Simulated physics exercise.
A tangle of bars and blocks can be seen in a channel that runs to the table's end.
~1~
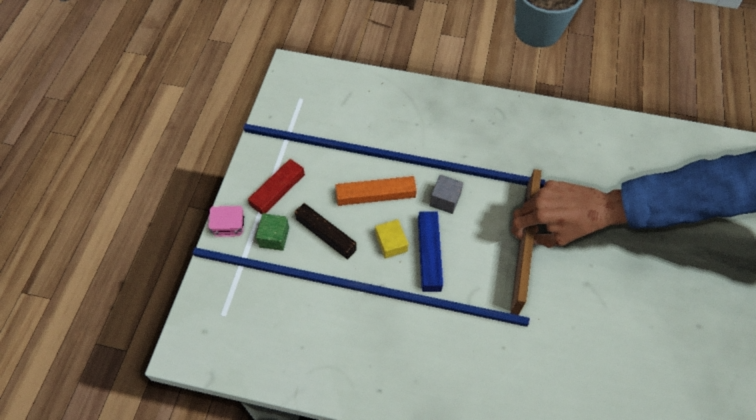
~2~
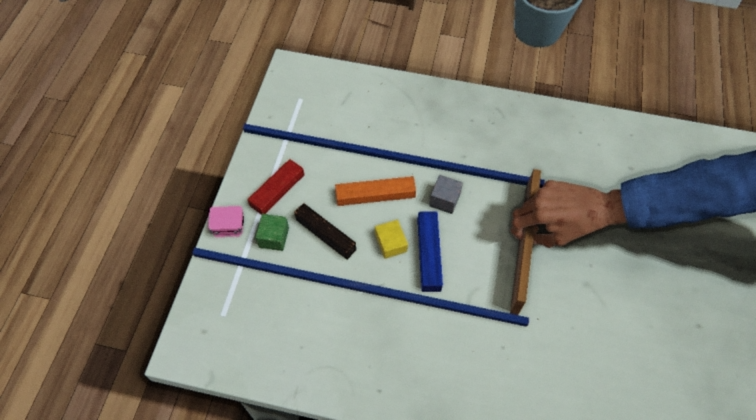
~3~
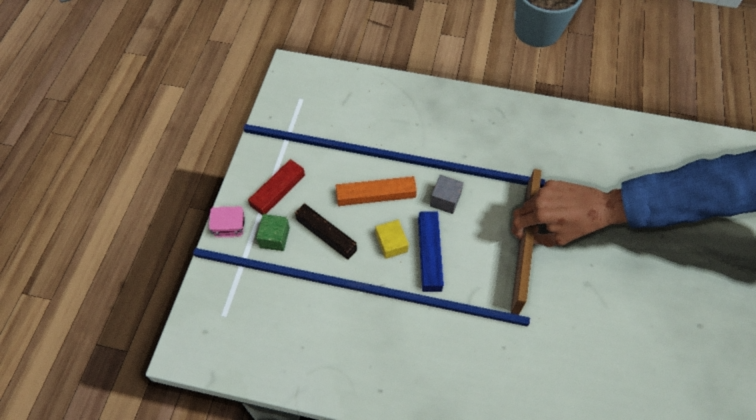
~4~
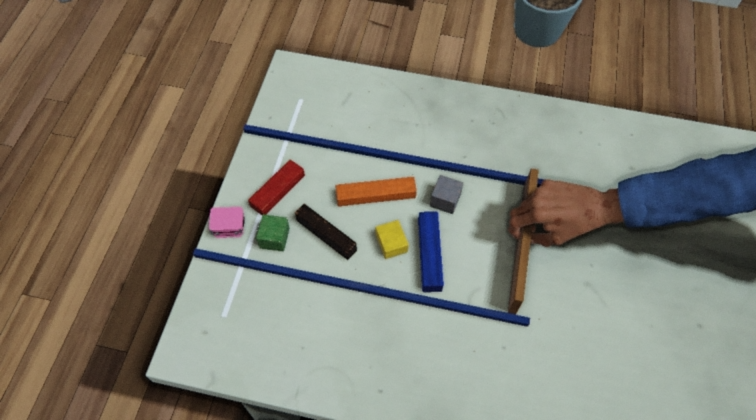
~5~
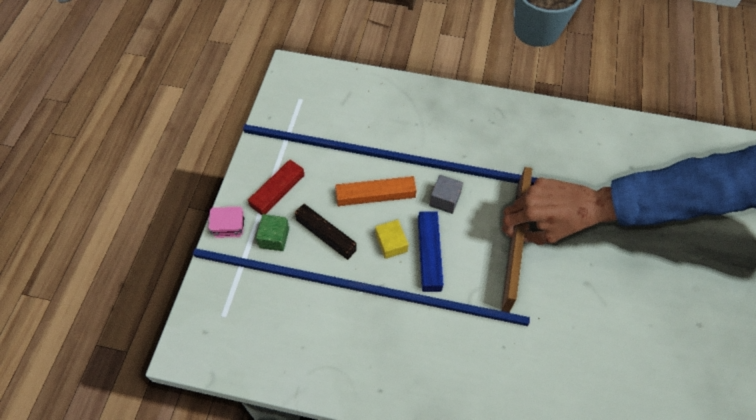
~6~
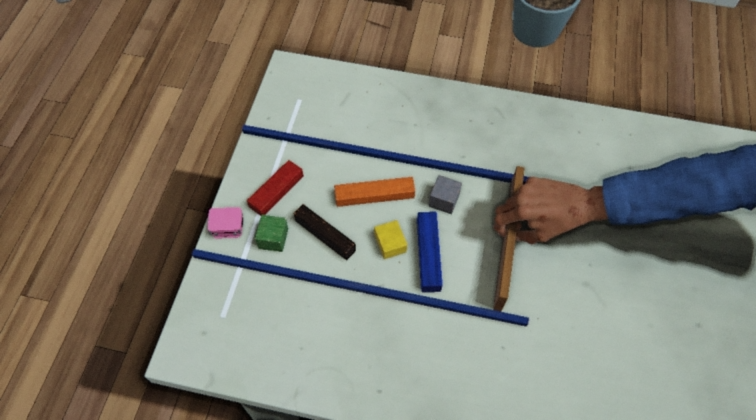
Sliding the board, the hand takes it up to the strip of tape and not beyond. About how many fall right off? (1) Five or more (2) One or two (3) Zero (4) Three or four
The answer is 4.
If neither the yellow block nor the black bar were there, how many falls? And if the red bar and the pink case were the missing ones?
That gives 2 for the first pair taken away and 2 for the second.
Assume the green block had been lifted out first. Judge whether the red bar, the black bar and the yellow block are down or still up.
Result - red bar: Gone; black bar: Up; yellow block: Up.
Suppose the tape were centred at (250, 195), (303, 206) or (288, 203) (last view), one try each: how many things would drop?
The counts come to 5, then 0, then 1.
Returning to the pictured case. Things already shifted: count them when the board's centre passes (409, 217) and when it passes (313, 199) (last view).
That gives 4 for the first and 8 for the second.
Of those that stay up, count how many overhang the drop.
Count of overhanging things: 1.
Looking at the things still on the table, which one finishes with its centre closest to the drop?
Looking at the middles, it's the black bar.
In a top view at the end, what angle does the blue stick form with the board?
Around 0 degrees.
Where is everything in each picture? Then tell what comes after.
The first picture shows pink case (228, 222); red bar (277, 187); green block (273, 232); board (526, 240); tape (266, 197).
The second picture shows red bar (277, 187); yellow block (391, 239).
The third picture shows green block (273, 233); board (527, 240).
The fourth picture shows pink case (228, 223); blue stick (430, 251).
The fifth picture shows red bar (277, 187); orange bar (376, 191).
The sixth picture shows pink case (227, 223); red bar (276, 188); green block (272, 234); board (509, 237); tape (265, 198).
Soon after, none off yet; pink case at rest near (227, 223); red bar at rest near (276, 188); green block at rest near (272, 234).
After that, none off yet; pink case at rest near (227, 223); red bar displaced a little near (259, 184); green block at rest near (272, 234).
And then, none off yet; pink case displaced about its own width near (205, 216); red bar displaced about its own width near (235, 170); green block displaced well along near (226, 236).
In the end, the number that fall off is three or four; gone, orange bar, green block, red bar and pink case.
